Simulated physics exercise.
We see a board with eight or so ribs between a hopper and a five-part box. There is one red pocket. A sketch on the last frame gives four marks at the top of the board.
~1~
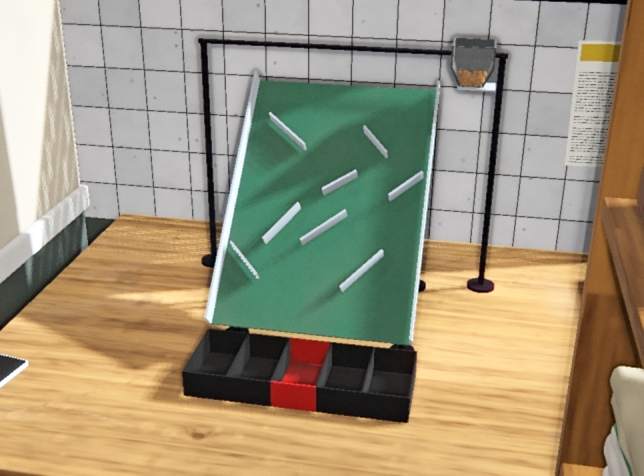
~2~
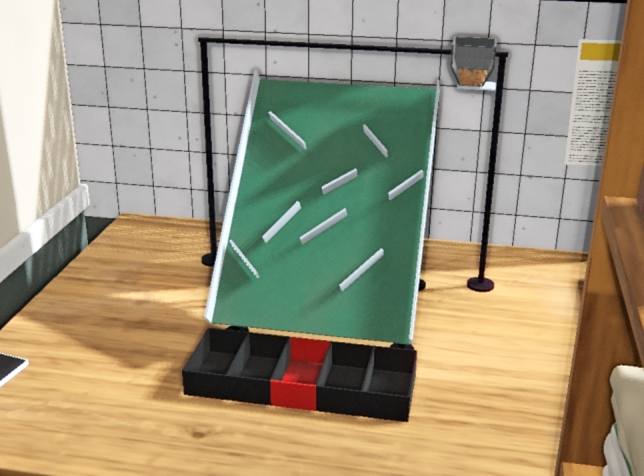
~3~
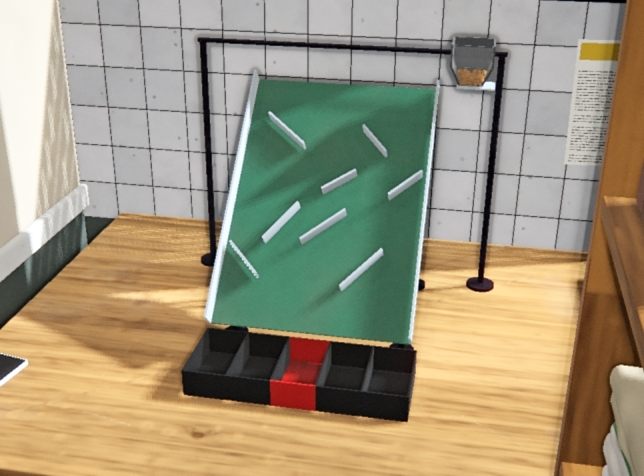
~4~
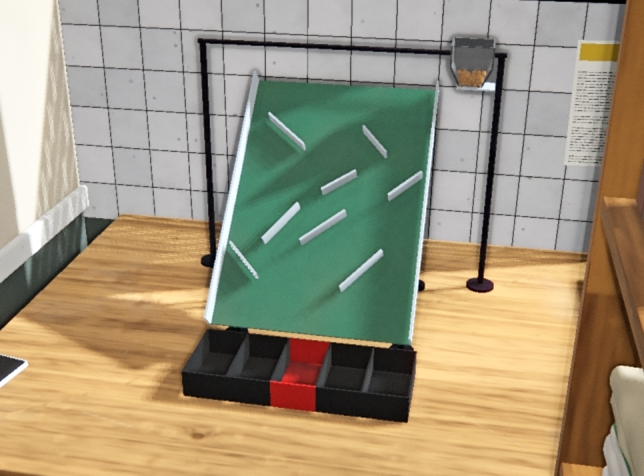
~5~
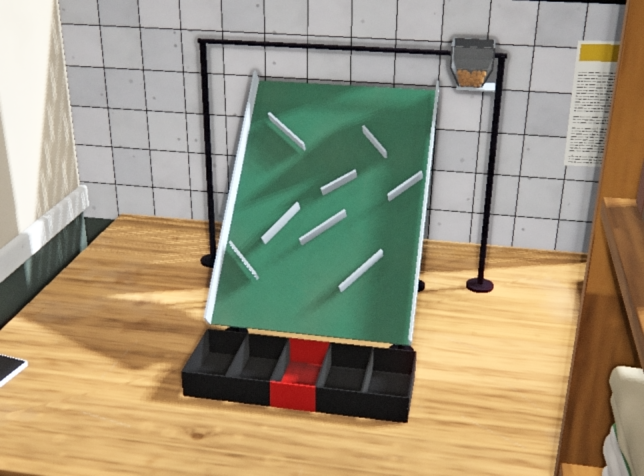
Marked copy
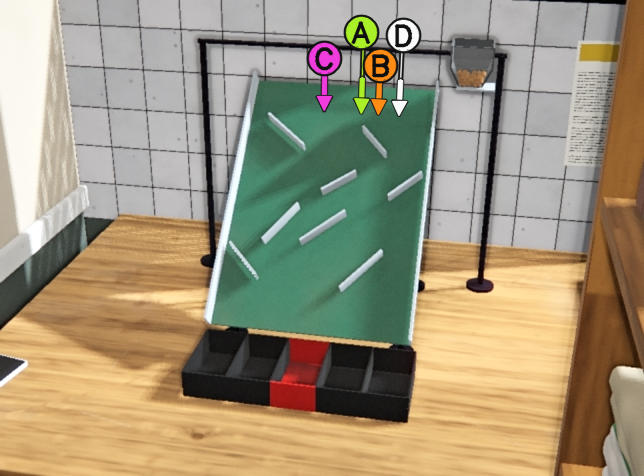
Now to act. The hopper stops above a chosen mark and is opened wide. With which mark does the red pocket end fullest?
The best mark is D.
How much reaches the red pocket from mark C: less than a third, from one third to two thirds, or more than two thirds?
Mark C gives less than a third.
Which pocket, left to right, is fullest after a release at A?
The second.
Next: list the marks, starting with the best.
D, B, A, C.
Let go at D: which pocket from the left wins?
The third from the left.
On the marked copy, mark A meets the board at (361, 108); mark B meets the board at (378, 109); mark C meets the board at (324, 105); mark D meets the board at (399, 110).
If A is chosen, about a quarter in the red pocket, most in other pockets.
If B is chosen, about two thirds in the red pocket, about a quarter in other pockets, a small part held on the board.
If C is chosen, a stray few in the red pocket, nearly all in other pockets.
If D is chosen, most in the red pocket, a small part in other pockets, a small part held on the board.
